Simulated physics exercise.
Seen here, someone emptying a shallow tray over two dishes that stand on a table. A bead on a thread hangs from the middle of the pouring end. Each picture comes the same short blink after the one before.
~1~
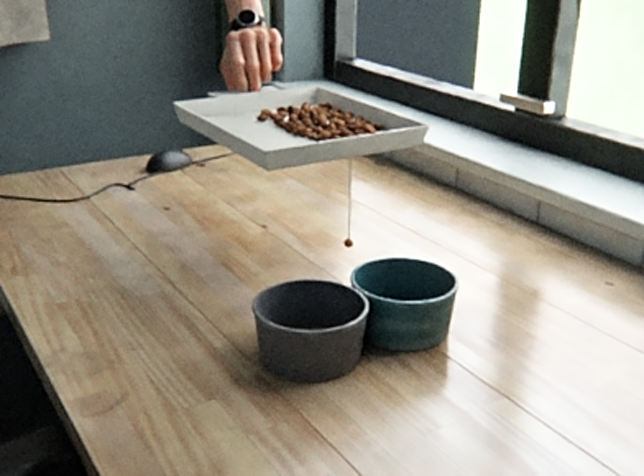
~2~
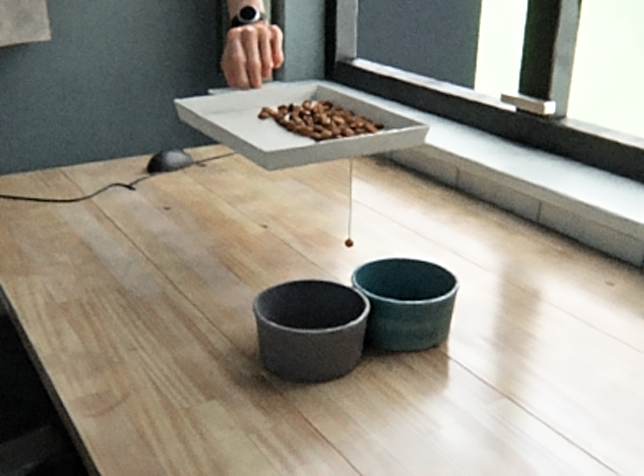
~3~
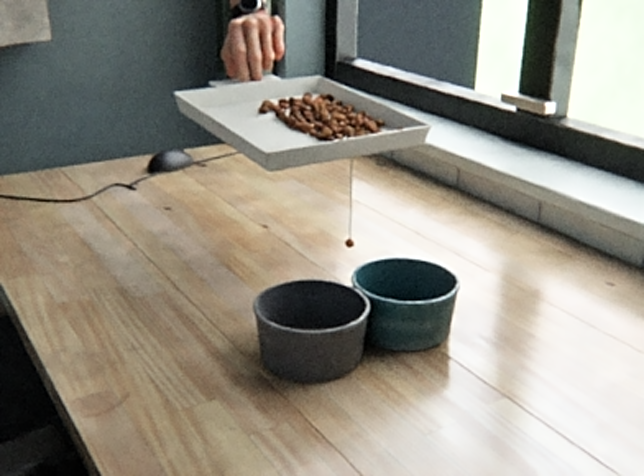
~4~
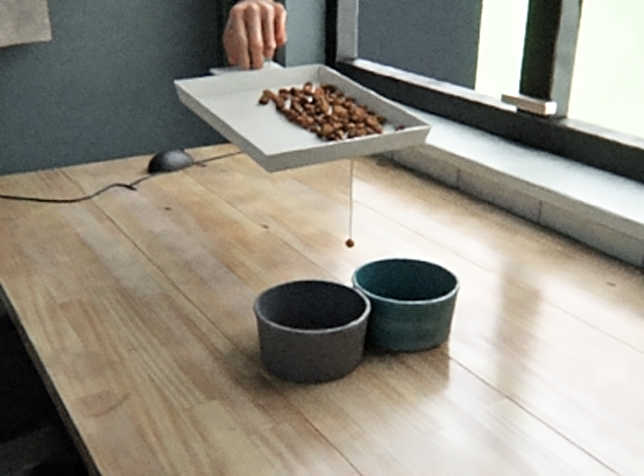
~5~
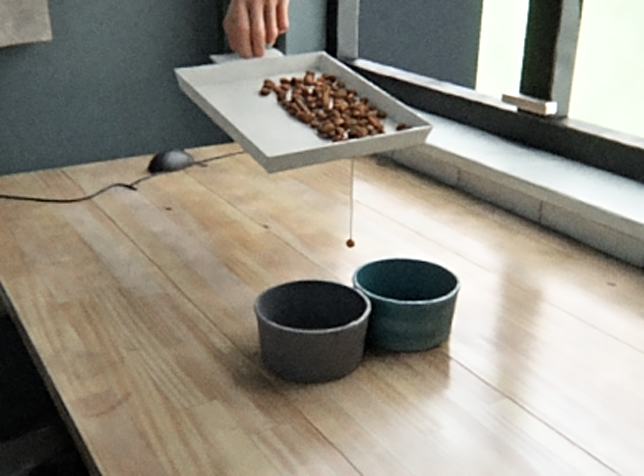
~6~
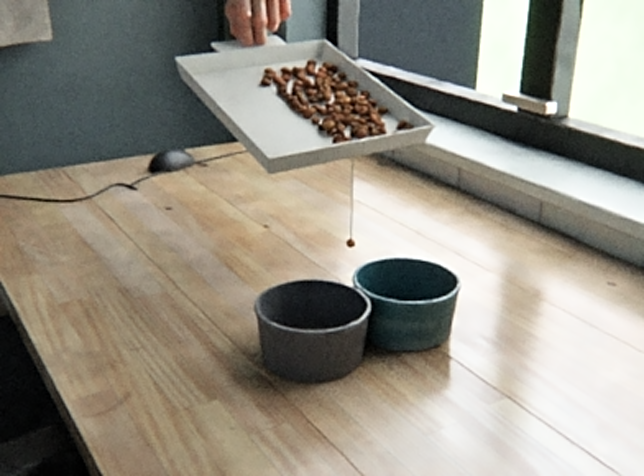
At the start, a hand holds a shallow, pale tray of small brown pieces almost level above a gray bowl and a teal bowl on a wooden table, a bead hanging below it on a thread. The hand then raises the tray's far side steadily, tilting it toward the viewer, while the bowls stay still.
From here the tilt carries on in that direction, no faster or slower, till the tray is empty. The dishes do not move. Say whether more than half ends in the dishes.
Together they catch more than half.
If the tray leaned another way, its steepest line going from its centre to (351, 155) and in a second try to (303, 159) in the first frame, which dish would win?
The first try: The right dish. The second: The left dish.
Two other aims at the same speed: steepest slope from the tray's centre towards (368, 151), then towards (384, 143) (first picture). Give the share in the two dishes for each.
The first gives 30 %, the second 0 %.
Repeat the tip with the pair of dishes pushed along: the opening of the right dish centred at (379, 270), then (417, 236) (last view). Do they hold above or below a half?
In turn: Most of it; below a half.
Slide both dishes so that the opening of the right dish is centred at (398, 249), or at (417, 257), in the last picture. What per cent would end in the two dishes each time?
First some 50, then 90 per cent.
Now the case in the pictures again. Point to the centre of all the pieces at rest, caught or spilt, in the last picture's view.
Close to (381, 323).
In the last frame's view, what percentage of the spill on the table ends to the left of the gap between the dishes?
Close to 60 per cent.
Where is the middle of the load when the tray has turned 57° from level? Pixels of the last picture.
Close to (354, 132).
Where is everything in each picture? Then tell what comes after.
In the first frame, corners of the pouring end (267, 148) and (423, 125), level; middle of the load (332, 124), bits of dog kibble; left dish (340, 349); right dish (436, 320); bead on its thread (349, 243).
In the second frame, corners of the pouring end (268, 149) and (424, 125), level; middle of the load (333, 123).
In the third frame, corners of the pouring end (269, 150) and (425, 125), tipped barely, lowest at the left corner; middle of the load (334, 119).
In the fourth frame, corners of the pouring end (270, 151) and (426, 124), tipped a little, lowest at the left corner; middle of the load (335, 114).
In the fifth frame, corners of the pouring end (271, 153) and (427, 124), tipped a little, lowest at the left corner; middle of the load (336, 108).
In the sixth frame, corners of the pouring end (272, 154) and (428, 124), tipped clearly, lowest at the left corner; middle of the load (337, 102); left dish (342, 349); right dish (438, 320).
Just after the last frame, tray tipped steeply; almost all on the tray; just a few in the air.
A moment on, tray tipped right over; roughly two thirds on the tray; about a tenth in the left dish; about a tenth in the right dish; about a tenth outside both; about a tenth in the air.
Further on, tray tipped past a quarter turn; roughly a third in the left dish; roughly half in the right dish; roughly a quarter outside both.
When it is over, tray tipped past a quarter turn; roughly a third in the left dish; roughly half in the right dish; roughly a quarter outside both.
